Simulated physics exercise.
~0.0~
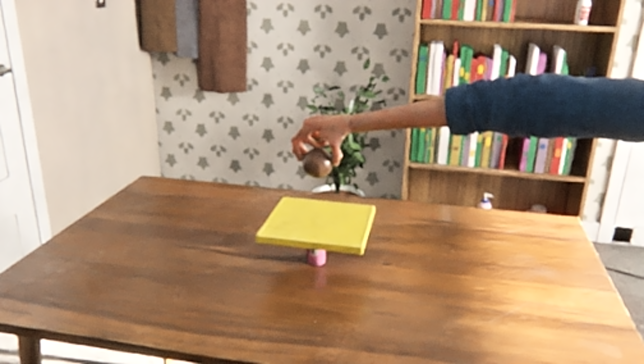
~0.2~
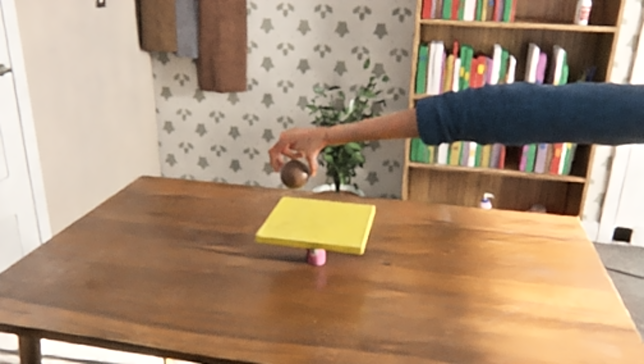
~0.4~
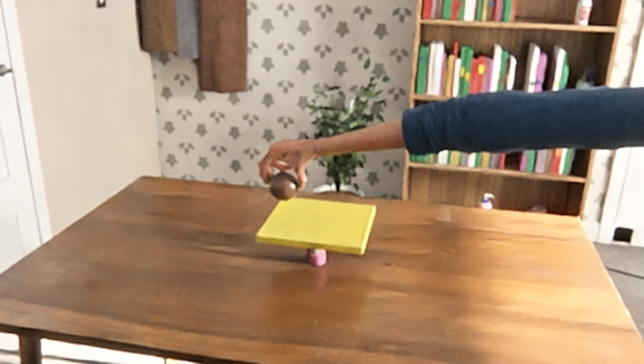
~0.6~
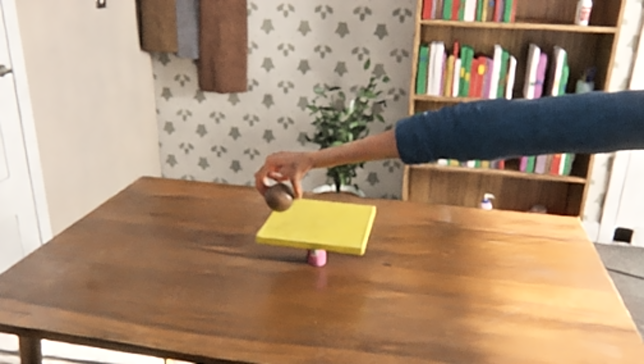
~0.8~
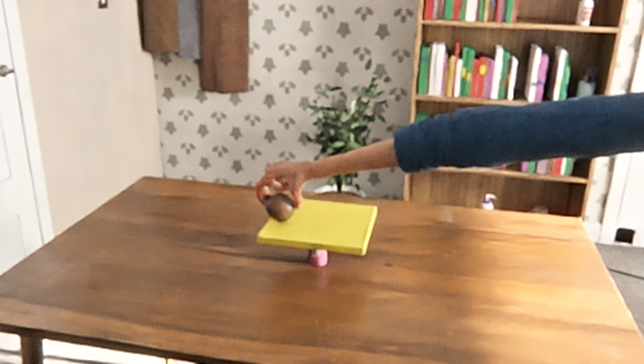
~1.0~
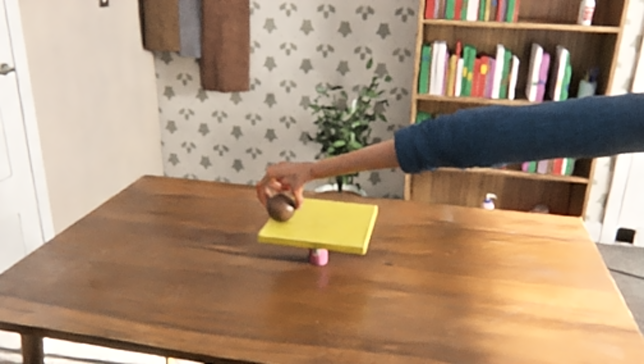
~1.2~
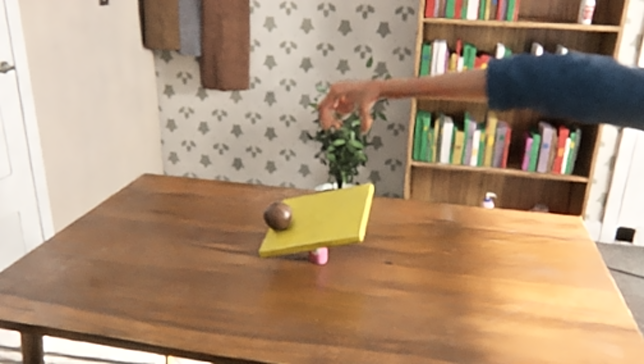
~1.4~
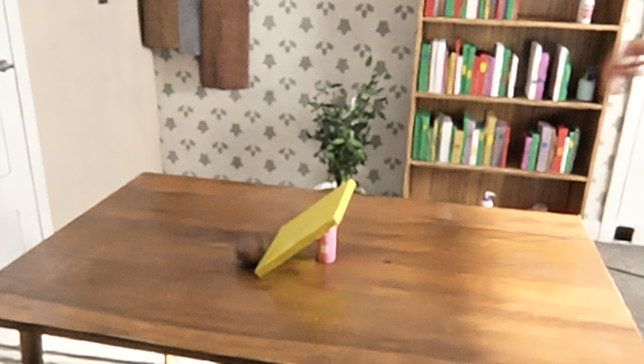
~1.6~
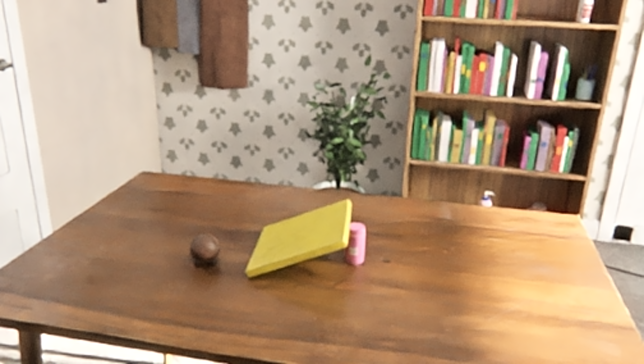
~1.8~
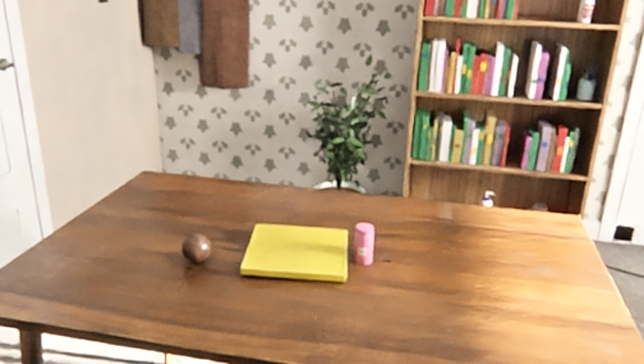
A hand sets a brown ball on a balanced yellow slab, which tips and falls.
